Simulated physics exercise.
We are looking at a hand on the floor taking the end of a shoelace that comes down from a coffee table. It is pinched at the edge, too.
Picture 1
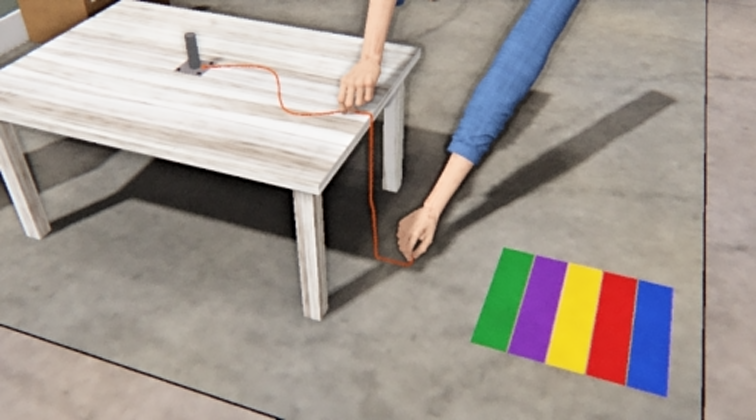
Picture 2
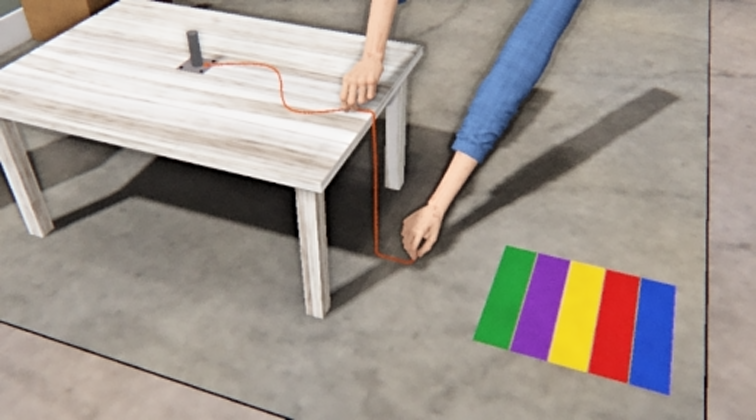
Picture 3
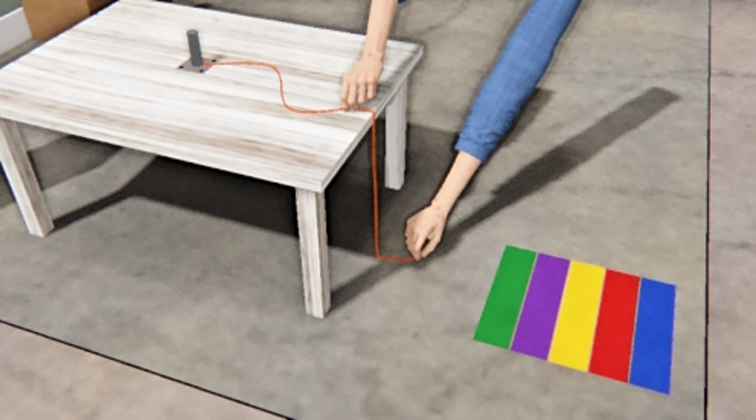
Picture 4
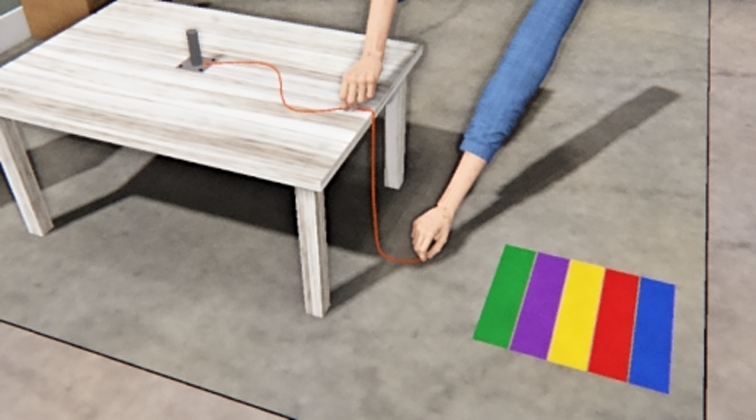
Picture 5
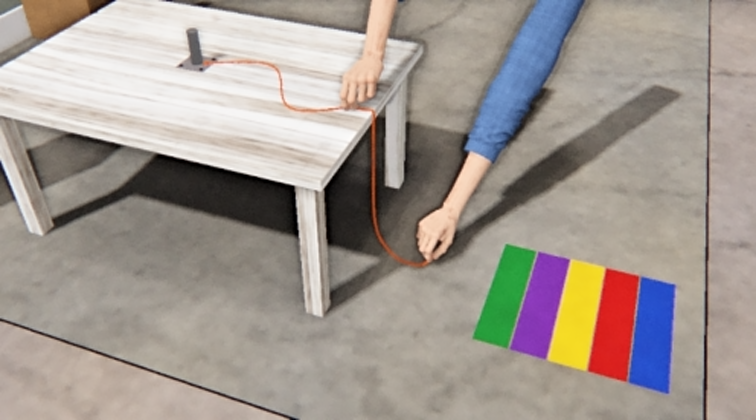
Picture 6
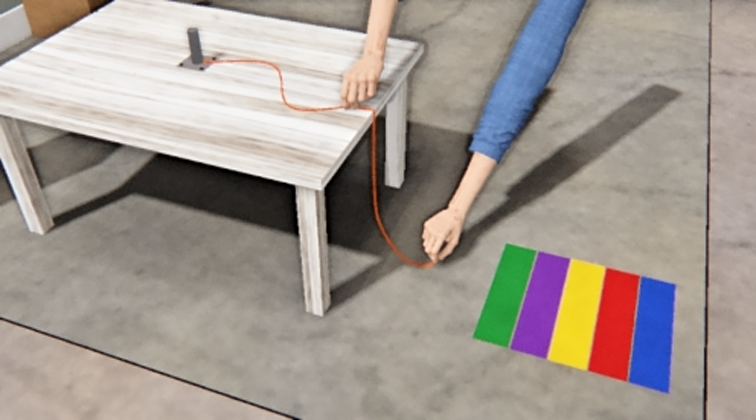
A hand near the floor drew the end of a thin orange shoelace slightly to the right, away from a pale wooden table, while another hand pinched it at the table's edge.
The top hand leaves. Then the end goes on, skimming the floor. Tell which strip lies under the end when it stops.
The yellow strip.
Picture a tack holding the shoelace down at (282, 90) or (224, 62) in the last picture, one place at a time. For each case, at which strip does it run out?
Strip per try: Purple / yellow.
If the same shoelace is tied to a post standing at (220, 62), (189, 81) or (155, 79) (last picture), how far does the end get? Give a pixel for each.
Around (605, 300), then (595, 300), then (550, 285).
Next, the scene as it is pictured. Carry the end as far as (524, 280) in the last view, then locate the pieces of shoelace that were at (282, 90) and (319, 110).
They end up somewhere around (310, 91) and (370, 106).
Soon after, end near (523, 280); over green.
Then, end near (559, 289); over purple.
At full stretch, end near (579, 295); over yellow. The yellow one.
